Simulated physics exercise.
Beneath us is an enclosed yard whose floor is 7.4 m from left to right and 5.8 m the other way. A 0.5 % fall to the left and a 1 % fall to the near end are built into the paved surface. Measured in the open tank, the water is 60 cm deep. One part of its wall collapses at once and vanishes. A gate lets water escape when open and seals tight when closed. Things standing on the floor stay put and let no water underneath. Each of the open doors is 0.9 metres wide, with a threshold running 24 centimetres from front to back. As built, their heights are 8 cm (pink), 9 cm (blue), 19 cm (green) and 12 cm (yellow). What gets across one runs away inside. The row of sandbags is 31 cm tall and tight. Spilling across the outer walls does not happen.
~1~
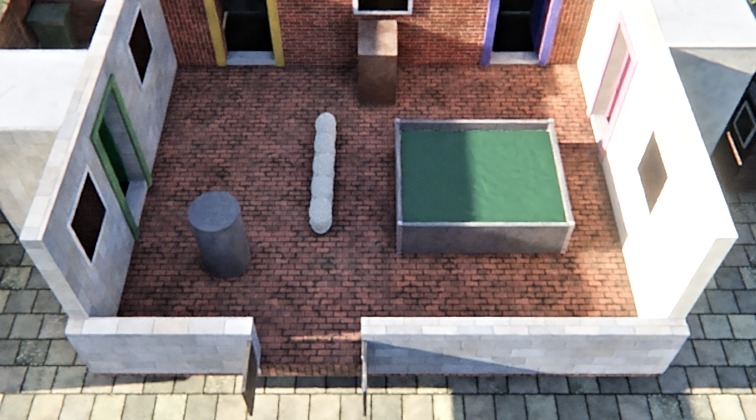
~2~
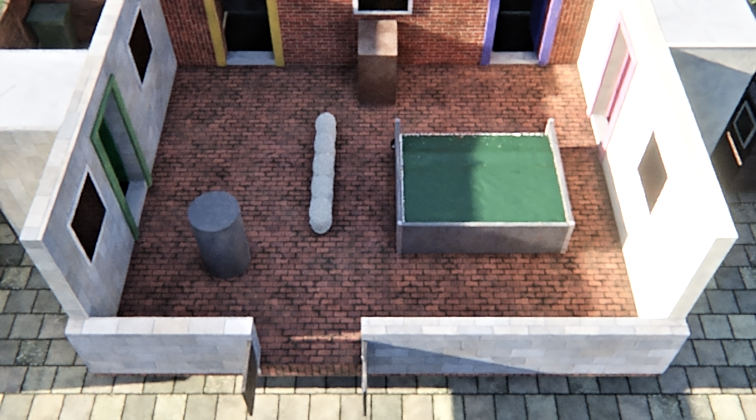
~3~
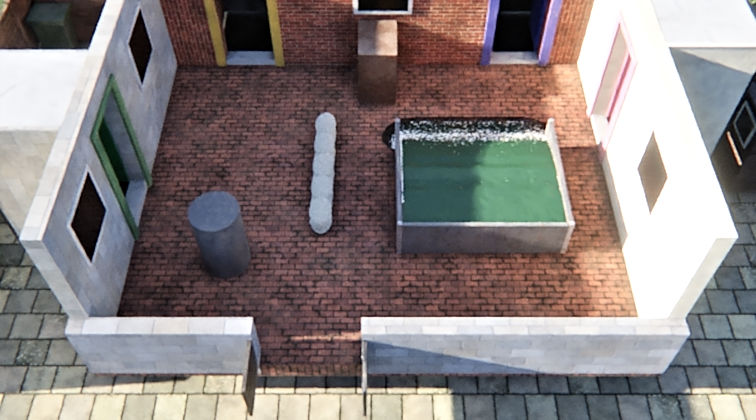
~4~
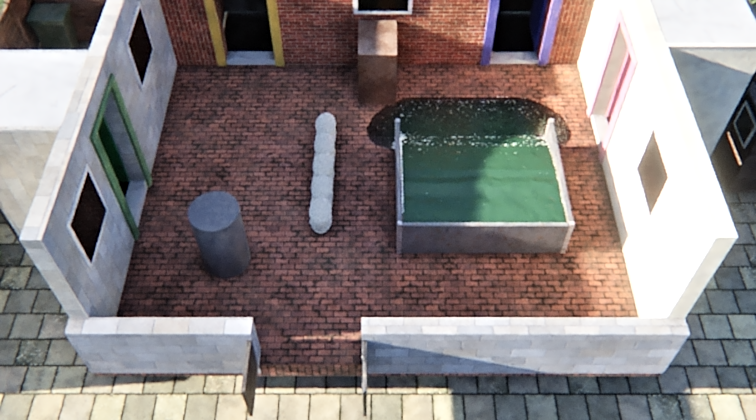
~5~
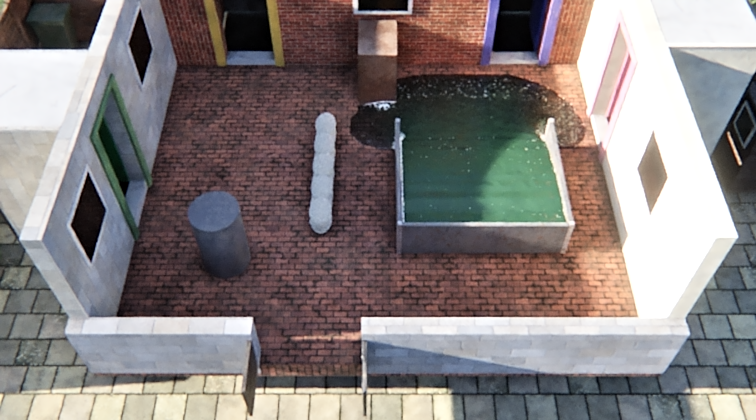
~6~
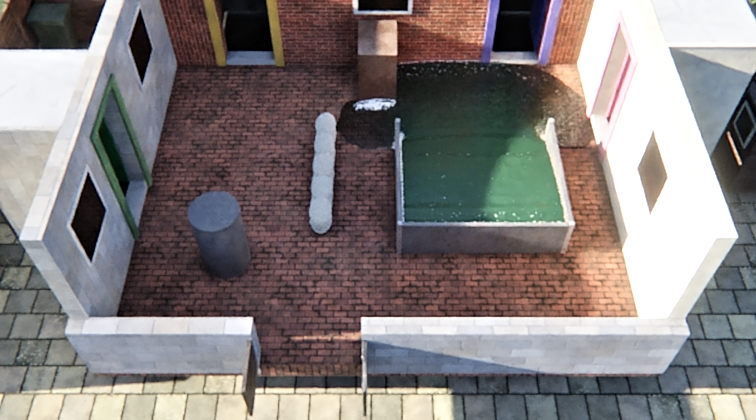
Walled brick courtyard with green water pouring from the open tank's vanished far side, spreading across the paving and reaching the blue door.
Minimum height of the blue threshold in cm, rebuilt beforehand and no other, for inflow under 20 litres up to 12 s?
29 cm.
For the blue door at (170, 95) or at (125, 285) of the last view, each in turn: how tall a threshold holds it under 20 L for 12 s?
Roughly 11.0 cm for the first and 10.0 cm for the second.
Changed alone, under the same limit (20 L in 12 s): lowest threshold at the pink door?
Pink door, minimum about 11.0 cm.
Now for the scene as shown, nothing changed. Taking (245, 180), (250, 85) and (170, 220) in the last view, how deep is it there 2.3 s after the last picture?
Going through the spots in order gives 0, 2 and 0 centimetres.
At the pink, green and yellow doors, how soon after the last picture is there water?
Pink = 0.2 s, green = 3.4 s, yellow = 1.2 s.
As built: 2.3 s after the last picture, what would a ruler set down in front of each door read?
Depth (cm): Pink 12 / blue 26 / green 0 / yellow 2.
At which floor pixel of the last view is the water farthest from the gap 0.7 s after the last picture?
The farthest wet point sits near (292, 93) in the last view.
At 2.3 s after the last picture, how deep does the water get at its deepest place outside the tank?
34 cm.
Then, 0.7 s after the last picture water covers 25 % of the floor, deepest (42 cm) near (403, 72); 27 cm at the blue door, 63 litres in over its 9 cm threshold.
Then, 2.3 s after the last picture water covers 40 % of the floor, deepest (34 cm) near (568, 65); 26 cm at the blue door, 266 litres in over its 9 cm threshold.
Then, 11.3 s after the last picture water covers 90 % of the floor, deepest (12 cm) near (110, 349); 8 cm at the blue door, 371 litres in over its 9 cm threshold.
At the blue door as built, the water peaked near 31 cm, 1.1 s after the last picture.
Run again over the same 12 s with other heights there, 43 litres in over 25.5 cm, 1 litre over 34.5 cm. The limit of 20 litres is kept from about 29 cm up.
